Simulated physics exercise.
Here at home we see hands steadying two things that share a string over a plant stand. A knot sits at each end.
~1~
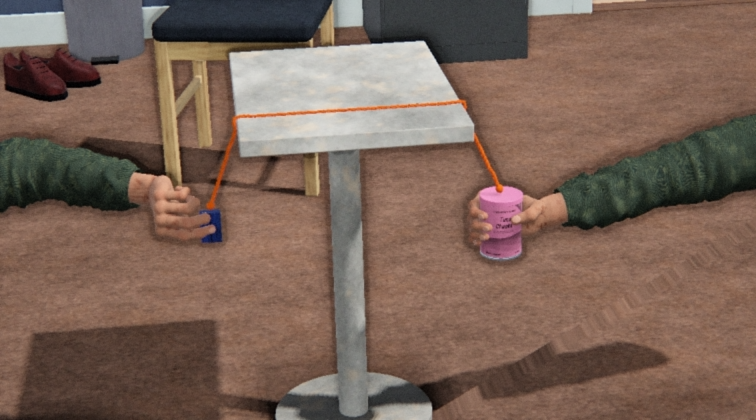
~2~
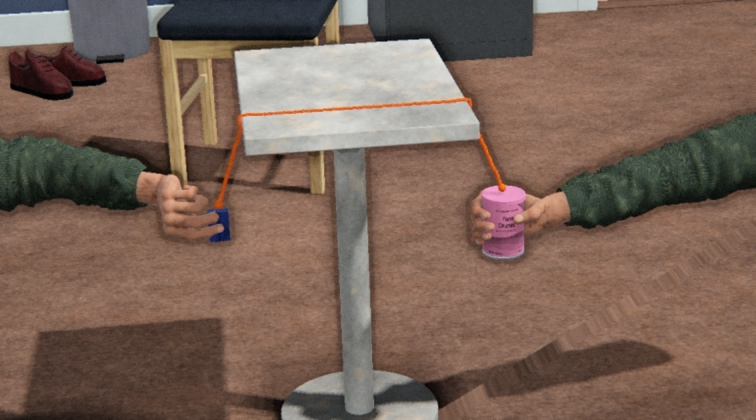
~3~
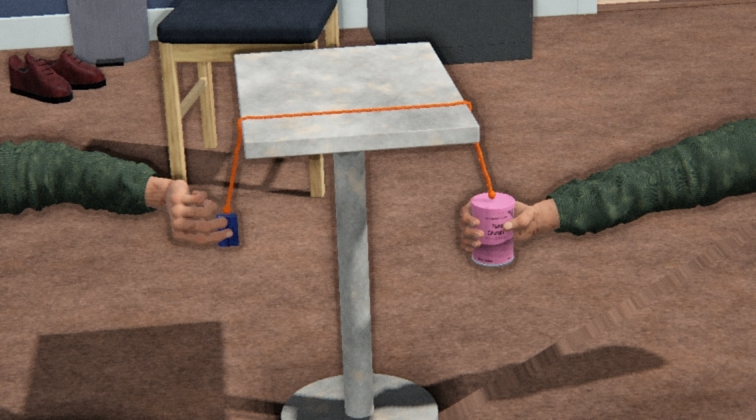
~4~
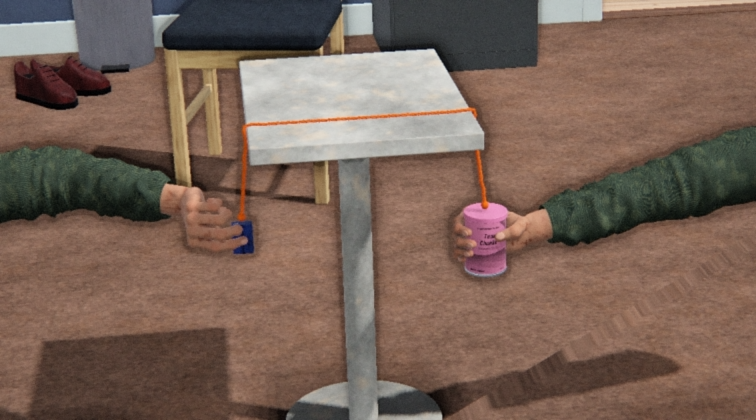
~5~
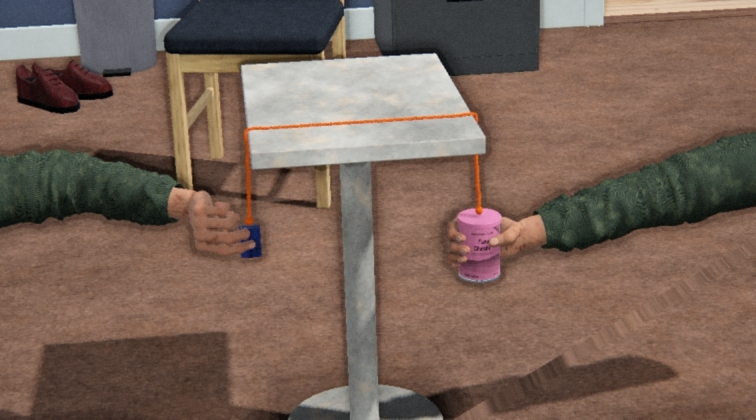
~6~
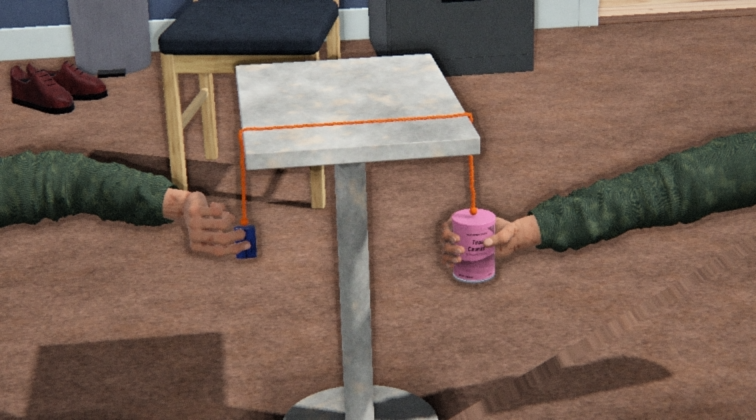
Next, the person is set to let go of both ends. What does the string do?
Rightward motion.
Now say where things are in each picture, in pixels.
Left matchbox (211, 226); right tin (501, 223); string over the top (357, 110), in the first frame.
Left matchbox (219, 225); right tin (504, 222), in the second frame.
Left matchbox (227, 230); right tin (493, 229), in the third frame.
Left matchbox (243, 237); right tin (486, 240), in the fourth frame.
Left matchbox (250, 241); right tin (479, 245), in the fifth frame.
Left matchbox (245, 242); right tin (473, 246); string over the top (363, 122), in the sixth frame.
Then, 0.48 s past the final frame, left matchbox higher near (677, 104); right tin down on the floor.
Then, 0.84 s past the final frame, left matchbox down on the floor near (451, 398); right tin down on the floor.
When it is over, left matchbox down on the floor near (275, 384); right tin down on the floor. The string runs down on the right.
